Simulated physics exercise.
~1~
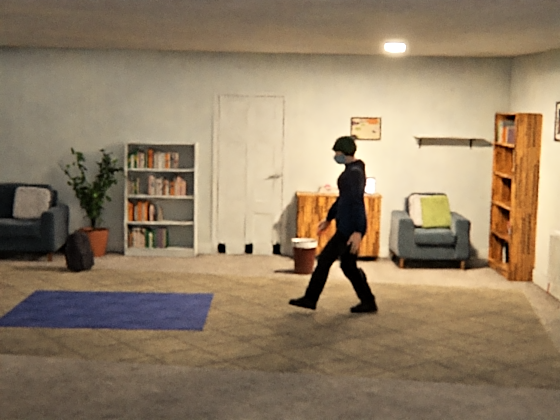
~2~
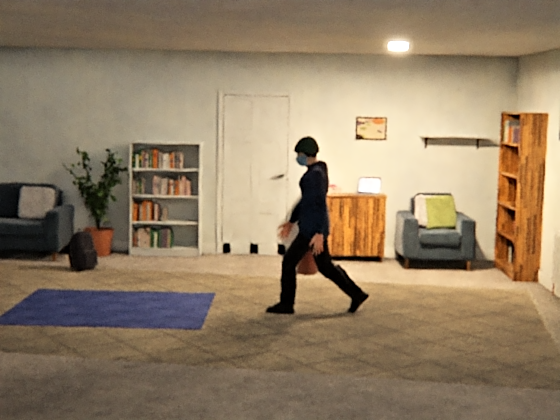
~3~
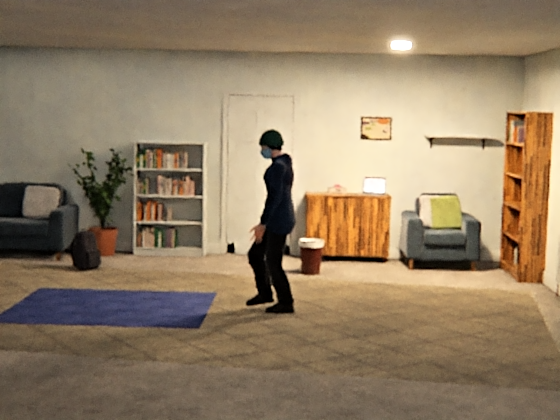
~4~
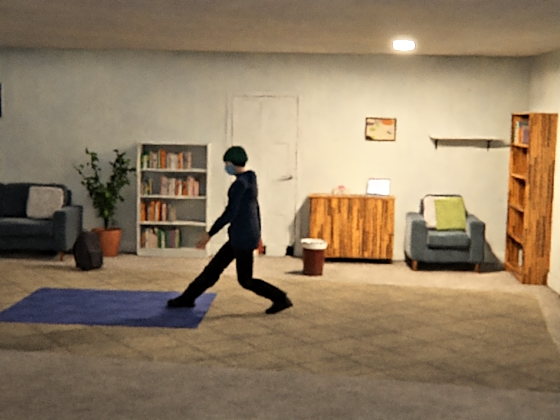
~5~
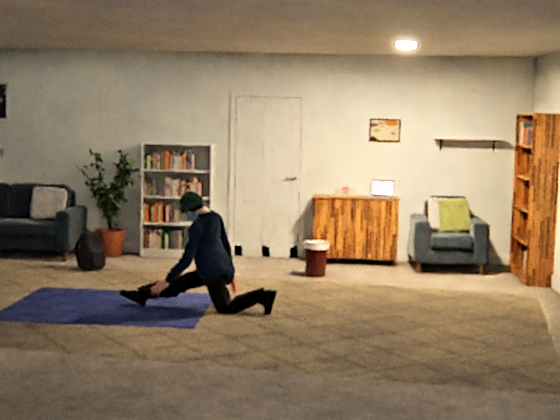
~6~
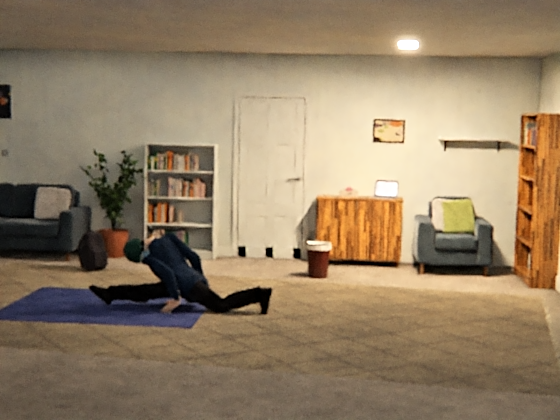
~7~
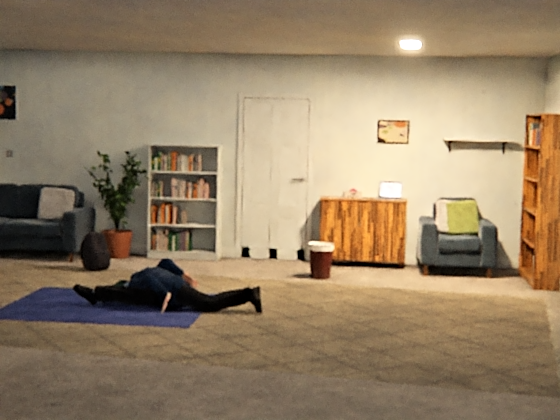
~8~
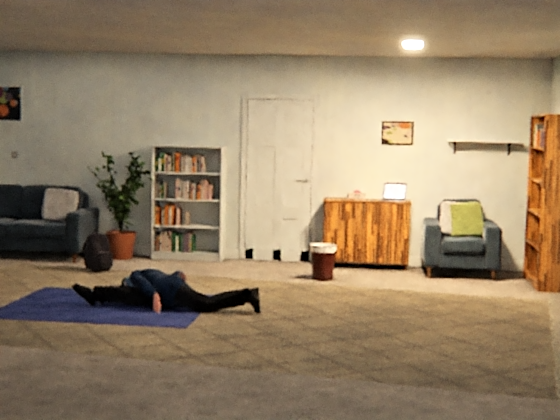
A dim living room with pale walls and a tan patterned carpet is seen from across the floor, the view drifting slightly sideways. A blue mat lies at left before a dark sofa, a plant and a white bookcase, with a wooden cabinet, a grey armchair and a tall wooden shelf at right. A person in dark clothes, a green cap and a face covering walks left towards the mat. They step one leg forward onto its near edge, sink low with the other leg trailing, and pitch forward, arms reaching down. They end stretched low, hips and chest over the mat, one leg trailing off it.
